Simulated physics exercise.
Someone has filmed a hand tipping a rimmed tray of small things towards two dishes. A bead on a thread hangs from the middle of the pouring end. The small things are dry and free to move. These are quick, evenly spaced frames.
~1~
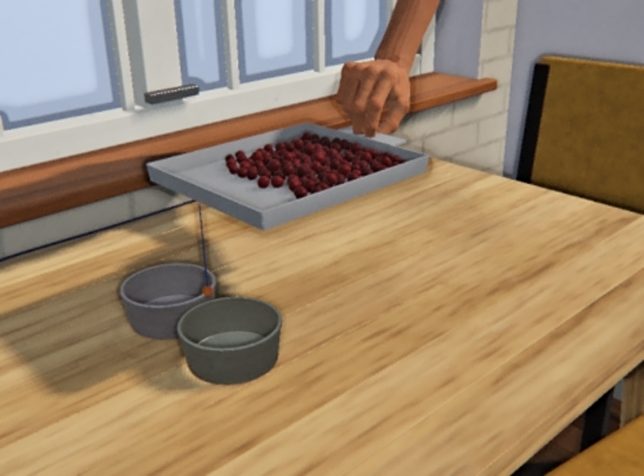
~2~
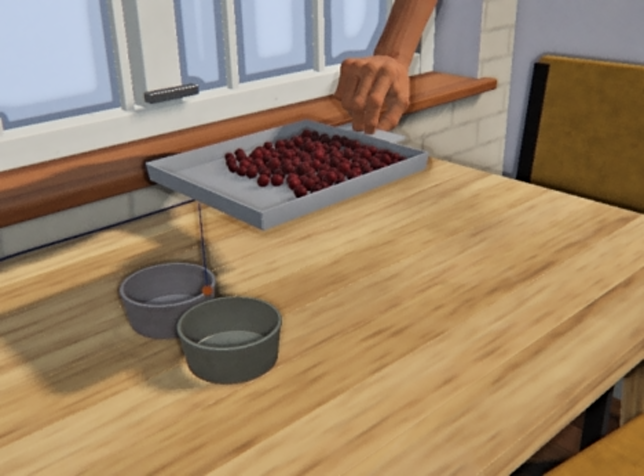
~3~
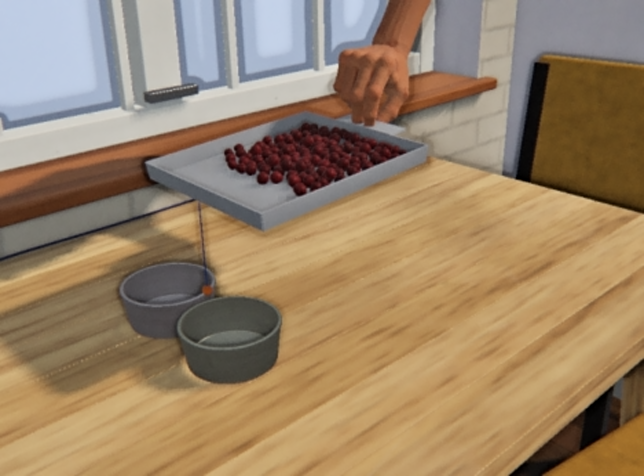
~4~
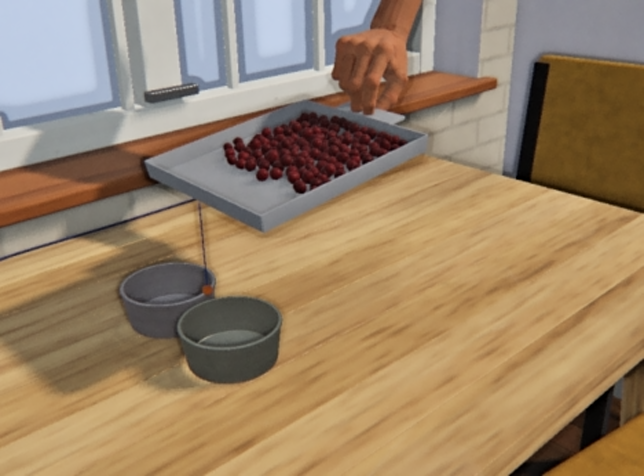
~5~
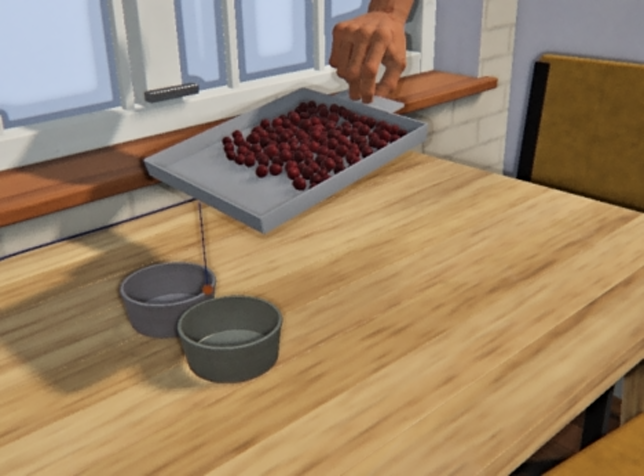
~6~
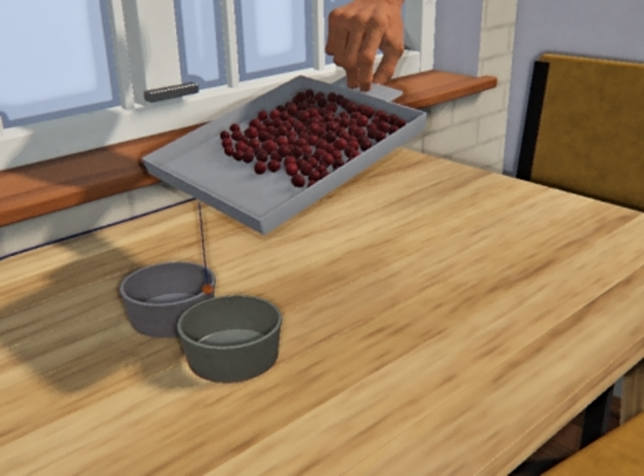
A hand gradually raising the far end of a grey rimmed tray of dark red cherries above two small round dishes.
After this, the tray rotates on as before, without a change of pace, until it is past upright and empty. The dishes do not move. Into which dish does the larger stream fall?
The right one ends fuller.
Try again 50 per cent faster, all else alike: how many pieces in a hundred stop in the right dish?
It comes to 30 per cent or so.
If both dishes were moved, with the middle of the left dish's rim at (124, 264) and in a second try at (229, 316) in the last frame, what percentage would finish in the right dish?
The first gives 10 %, the second 0 %.
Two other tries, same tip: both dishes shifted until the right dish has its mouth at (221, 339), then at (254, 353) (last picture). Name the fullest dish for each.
One: The dish on the right. Two: The right dish.
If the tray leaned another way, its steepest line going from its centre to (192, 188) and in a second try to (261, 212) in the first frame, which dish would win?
In turn: The dish on the left; the right-hand dish.
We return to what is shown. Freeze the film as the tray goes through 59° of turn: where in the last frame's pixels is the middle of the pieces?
Near (242, 155).
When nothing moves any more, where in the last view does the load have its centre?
Near (193, 378).
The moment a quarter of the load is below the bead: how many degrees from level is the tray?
At about 100°.
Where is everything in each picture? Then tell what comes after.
The first picture shows corners of the pouring end near (149, 164) and (262, 211), level; middle of the load near (316, 164), dried cherries; left dish near (130, 314); right dish near (190, 356); bead on its thread near (208, 291).
The second picture shows corners of the pouring end near (149, 163) and (262, 211), level; middle of the load near (315, 162).
The third picture shows corners of the pouring end near (148, 162) and (262, 212), tipped barely, lowest at the right corner; middle of the load near (315, 157).
The fourth picture shows corners of the pouring end near (147, 161) and (261, 214), tipped a little, lowest at the right corner; middle of the load near (314, 149).
The fifth picture shows corners of the pouring end near (146, 159) and (261, 216), tipped a little, lowest at the right corner; middle of the load near (314, 142).
The sixth picture shows corners of the pouring end near (145, 158) and (260, 218), tipped a little, lowest at the right corner; middle of the load near (312, 134); left dish near (130, 312); right dish near (190, 354).
Shortly afterwards, tray tipped steeply; all but a few on the tray; only a few outside both; only a few in the air.
Next, tray tipped right over; the bulk on the tray; only a few in the right dish; a little outside both; near a quarter in the air.
Some moments later, tray tipped past a quarter turn; near a third in the right dish; near two thirds outside both.
In the end, tray tipped past a quarter turn; near a third in the right dish; none at all in the left dish; near two thirds outside both.
